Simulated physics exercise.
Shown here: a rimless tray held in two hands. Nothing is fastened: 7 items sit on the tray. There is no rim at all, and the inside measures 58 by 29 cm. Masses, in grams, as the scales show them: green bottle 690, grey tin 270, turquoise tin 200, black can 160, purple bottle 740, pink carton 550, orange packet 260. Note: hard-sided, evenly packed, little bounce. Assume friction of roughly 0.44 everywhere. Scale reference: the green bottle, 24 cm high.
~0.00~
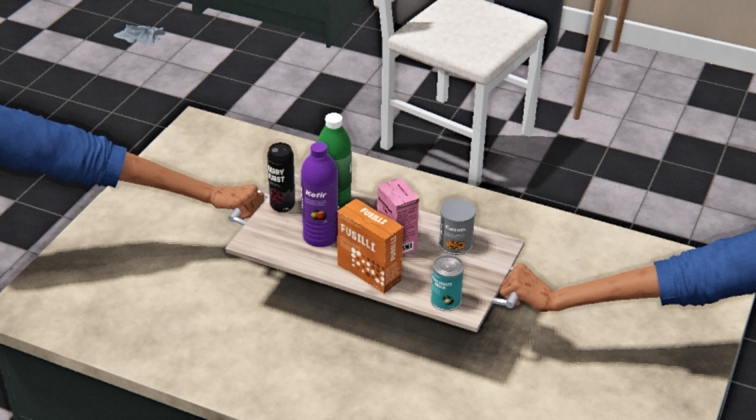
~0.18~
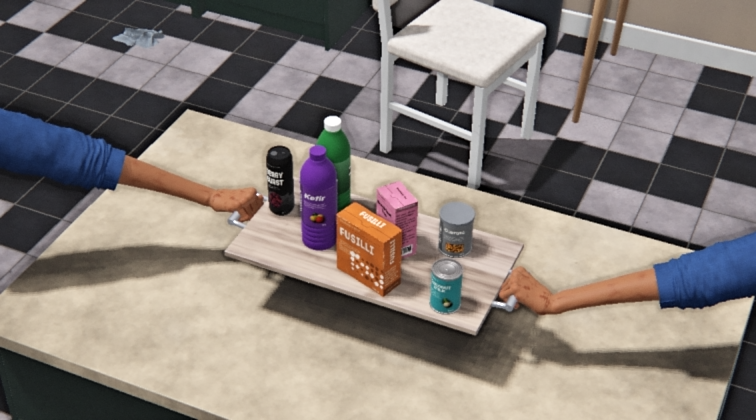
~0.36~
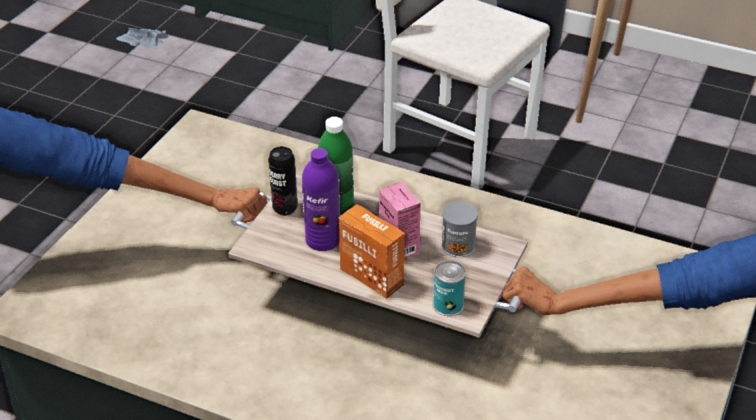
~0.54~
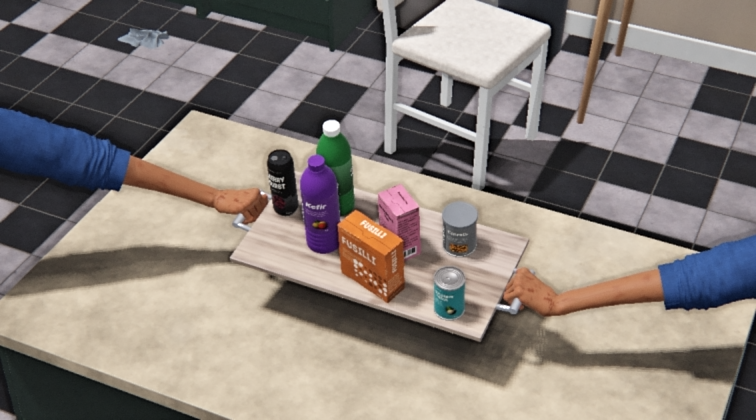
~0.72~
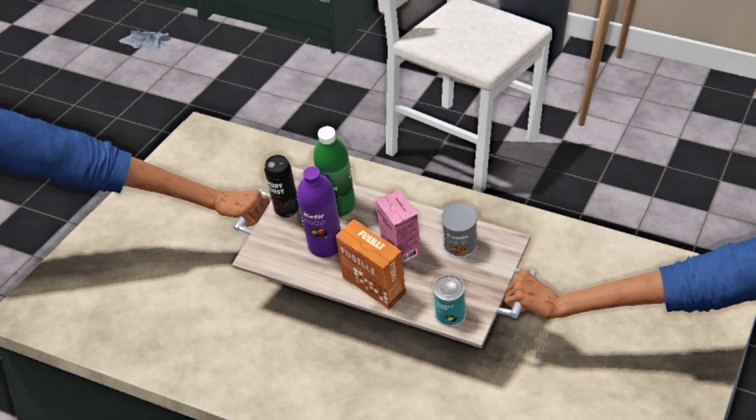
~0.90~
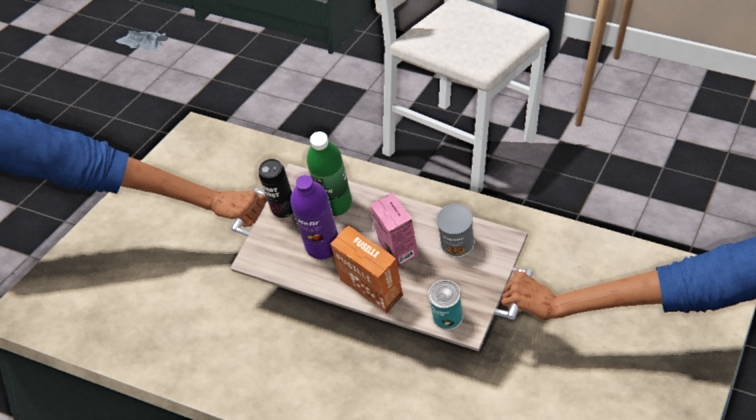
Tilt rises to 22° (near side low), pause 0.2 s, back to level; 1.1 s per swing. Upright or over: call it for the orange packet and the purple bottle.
Orange packet: Over; purple bottle: Over.
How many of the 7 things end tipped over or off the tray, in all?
My answer is 4.
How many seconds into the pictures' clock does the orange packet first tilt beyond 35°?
I'd put it at some 1.7 s.
After 1.40 s, tray at 22°, near edge down; purple bottle 39° off its base near (296, 252); black can 67° off its base; green bottle 42° off its base.
After 1.70 s, tray at 19°, near edge down; green bottle, black can and purple bottle now off the tray; orange packet 36° off its base near (354, 284).
After 1.90 s, tray at 13°, near edge down; orange packet now off the tray.
After 2.20 s, tray at 3°, near edge down.
In the end (3.0 s), off the tray and tipped over, green bottle, black can, purple bottle and orange packet; the other 3 under 5 cm from the start. In the last view, orange packet near (388, 411), purple bottle near (336, 375).
